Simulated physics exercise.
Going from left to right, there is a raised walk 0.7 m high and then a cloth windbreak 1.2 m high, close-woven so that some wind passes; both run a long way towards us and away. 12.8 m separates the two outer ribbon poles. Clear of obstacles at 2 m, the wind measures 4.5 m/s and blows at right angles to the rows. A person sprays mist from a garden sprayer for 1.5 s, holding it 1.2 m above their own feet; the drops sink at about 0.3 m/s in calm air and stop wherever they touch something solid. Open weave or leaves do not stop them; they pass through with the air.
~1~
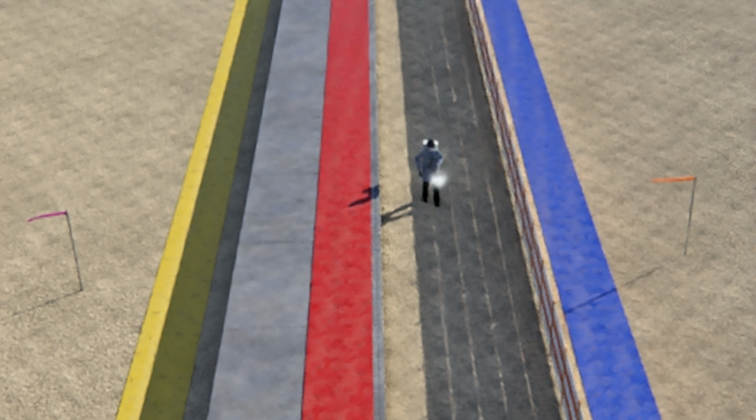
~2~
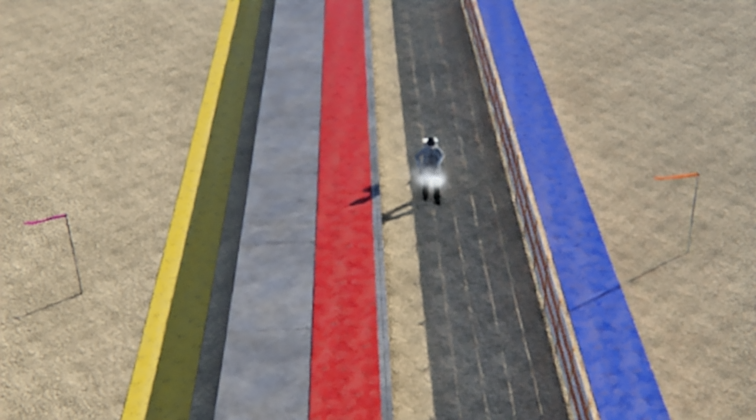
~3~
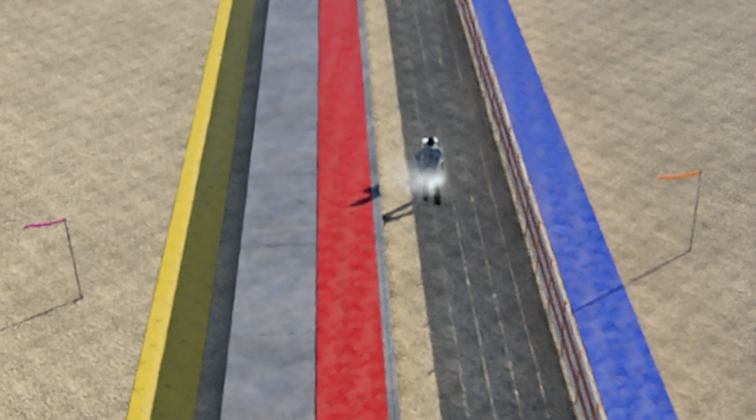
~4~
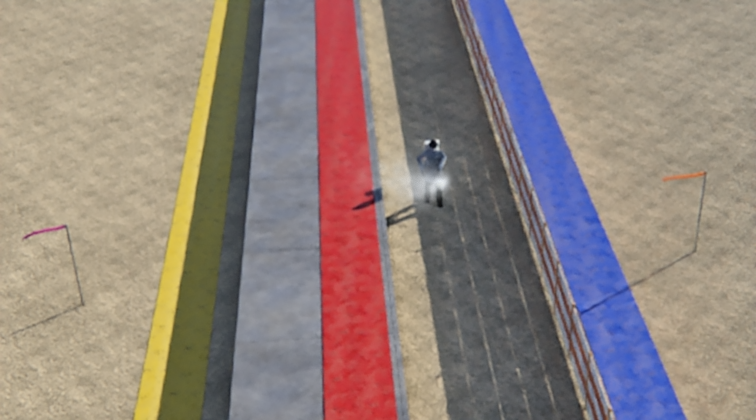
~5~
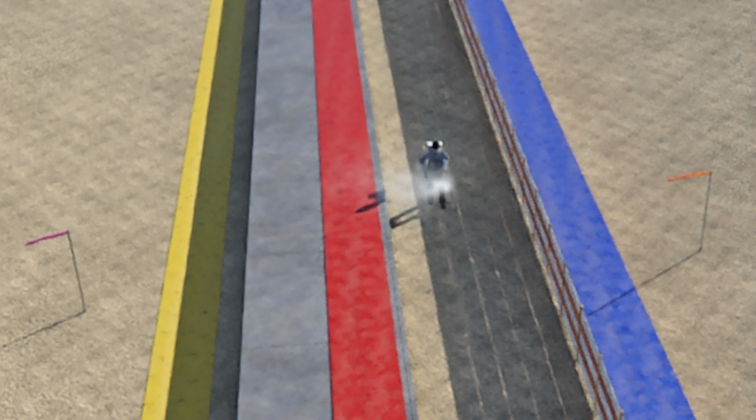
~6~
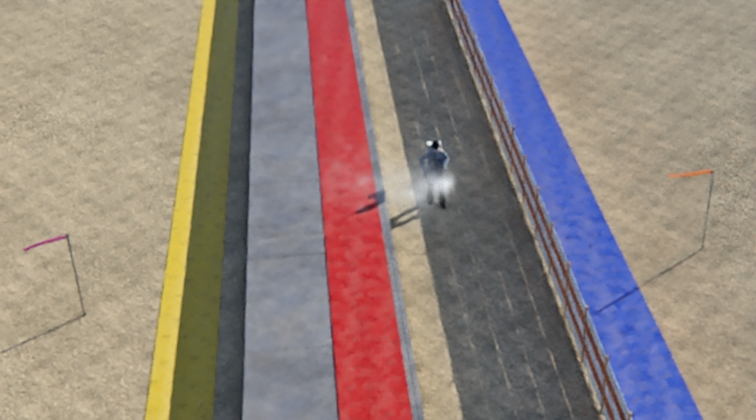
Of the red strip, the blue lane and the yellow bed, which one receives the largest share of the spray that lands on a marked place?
The red one.
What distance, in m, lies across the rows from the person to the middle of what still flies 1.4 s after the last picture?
Roughly 2.5 m.
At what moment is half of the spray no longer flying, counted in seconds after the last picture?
Around 3.0 seconds.
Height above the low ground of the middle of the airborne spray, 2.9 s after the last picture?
The middle is at about 1.2 m above the low ground.
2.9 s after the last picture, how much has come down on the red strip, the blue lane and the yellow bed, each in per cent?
About 20 per cent red, 0 per cent blue and 1 per cent yellow.
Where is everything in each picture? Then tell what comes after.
In the first frame, the left ribbon ends at (27, 221), leaning 75 degrees to the left, the spray in the air spans x = 435 to 445 around y = 180 and it comes from (438, 176).
In the second frame, the right ribbon ends at (655, 179), leaning 85 degrees to the left, the spray in the air spans x = 415 to 440 around y = 175, the yellow one passes (187, 270), the red one passes (345, 236) and the blue one passes (580, 254).
In the third frame, the left ribbon ends at (23, 228), leaning 80 degrees to the left, the spray in the air spans x = 395 to 440 around y = 180 and the top of the raised walk crosses (313, 203).
In the fourth frame, the right ribbon ends at (663, 180), leaning 85 degrees to the left, the spray in the air spans x = 365 to 445 around y = 180, the yellow one passes (199, 217), the red one passes (346, 182) and the blue one passes (563, 196).
In the fifth frame, the left ribbon ends at (25, 245), leaning 75 degrees to the left and the spray in the air spans x = 340 to 445 around y = 185.
In the sixth frame, the right ribbon ends at (669, 176), leaning 85 degrees to the left, the spray in the air spans x = 310 to 445 around y = 185 and the top of the cloth windbreak crosses (532, 174).
Then, 1.4 s after the last picture, 0 % lies on the yellow bed, 11 % on the red strip and 0 % on the blue lane; 20 % has touched down or left; the middle of what still flies is 1.1 m above the low ground, near (322, 192).
Then, 2.9 s after the last picture, 1 % lies on the yellow bed, 19 % on the red strip and 0 % on the blue lane; 49 % has touched down or left; the middle of what still flies is 1.1 m above the low ground, near (106, 210).
Then, 6.9 s after the last picture, 4 % lies on the yellow bed, 20 % on the red strip and 0 % on the blue lane; 80 % has touched down or left.
Then, 18.9 s after the last picture, 4 % lies on the yellow bed, 20 % on the red strip and 0 % on the blue lane; 100 % has touched down or left.
Then, 43.9 s after the last picture, 4 % lies on the yellow bed, 20 % on the red strip and 0 % on the blue lane; 100 % has touched down or left.
